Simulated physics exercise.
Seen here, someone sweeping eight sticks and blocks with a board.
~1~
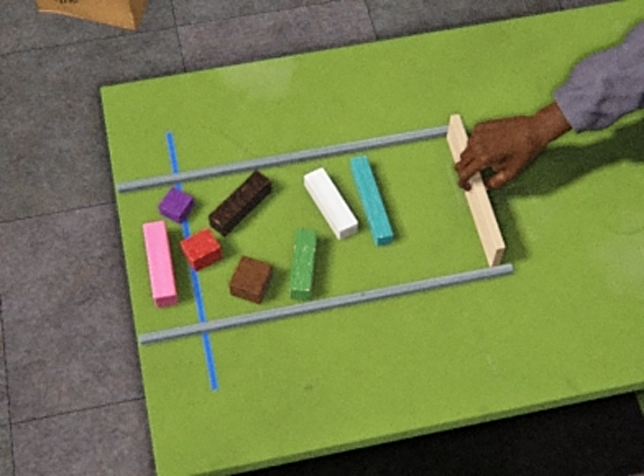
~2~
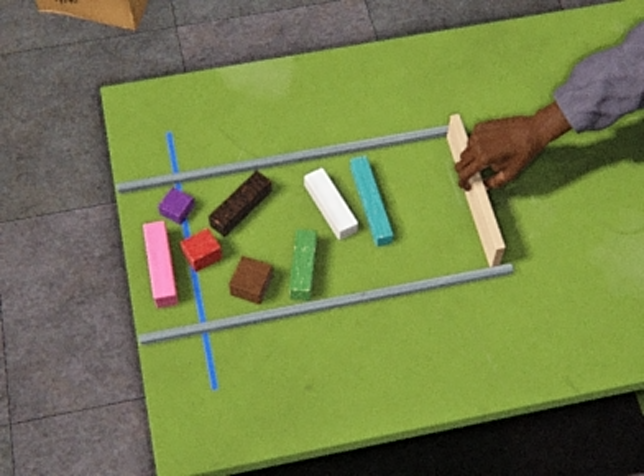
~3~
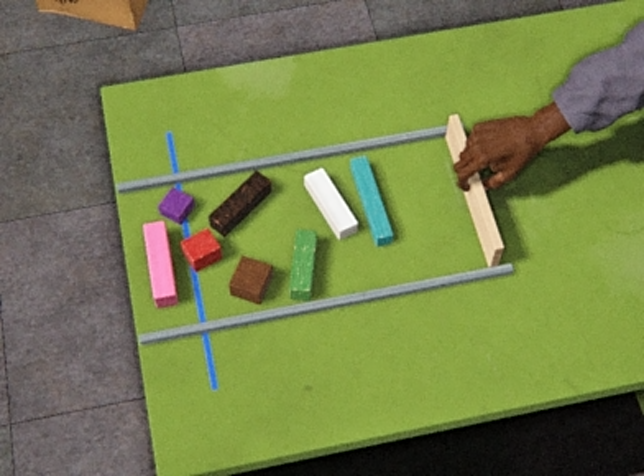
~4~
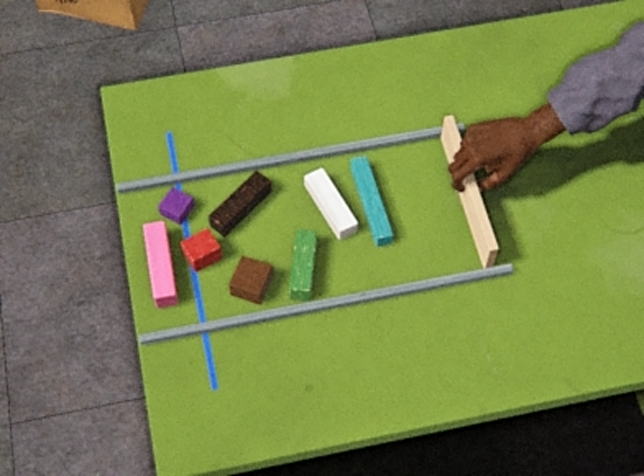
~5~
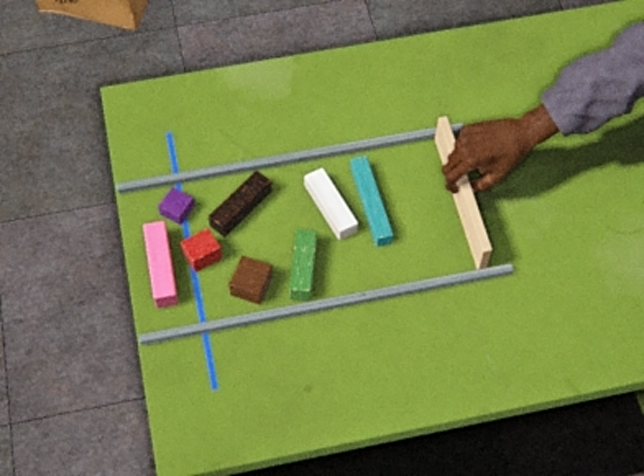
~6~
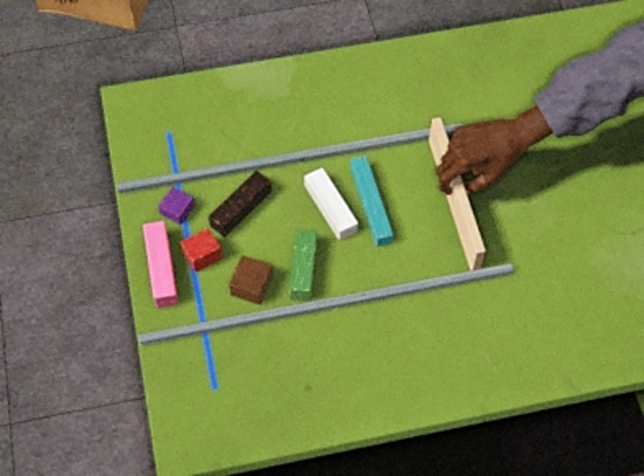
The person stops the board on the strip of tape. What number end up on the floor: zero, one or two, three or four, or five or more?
Outcome: The number that fall off is one or two.
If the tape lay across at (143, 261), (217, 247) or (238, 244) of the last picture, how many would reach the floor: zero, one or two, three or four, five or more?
For each place: Five or more; none at all; no fall at all.
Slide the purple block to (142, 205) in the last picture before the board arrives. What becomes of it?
From there it comes down.
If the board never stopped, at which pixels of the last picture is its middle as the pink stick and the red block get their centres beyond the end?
For the pink stick at (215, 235), for the red block at (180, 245).
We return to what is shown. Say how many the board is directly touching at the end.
It touches 2.
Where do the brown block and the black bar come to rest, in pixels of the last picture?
Near (152, 310) and (135, 217).
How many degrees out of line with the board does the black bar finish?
Near 0 degrees.
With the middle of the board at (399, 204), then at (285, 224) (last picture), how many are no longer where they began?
At the one place 0, at the other 5.
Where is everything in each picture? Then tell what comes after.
In the first frame, pink stick (161, 264); purple block (177, 206); red block (202, 250); board (475, 190); tape (190, 252).
In the second frame, purple block (177, 206); green bar (303, 265).
In the third frame, red block (202, 250); brown block (251, 280).
In the fourth frame, pink stick (161, 264); board (468, 191).
In the fifth frame, purple block (177, 206); black bar (241, 203).
In the sixth frame, pink stick (161, 264); purple block (177, 206); red block (202, 250); board (456, 193); tape (190, 252).
Soon after, none off yet; pink stick at rest near (161, 264); purple block at rest near (177, 206); red block at rest near (202, 250).
At rest, the number that fall off is one or two; fallen, purple block and pink stick.
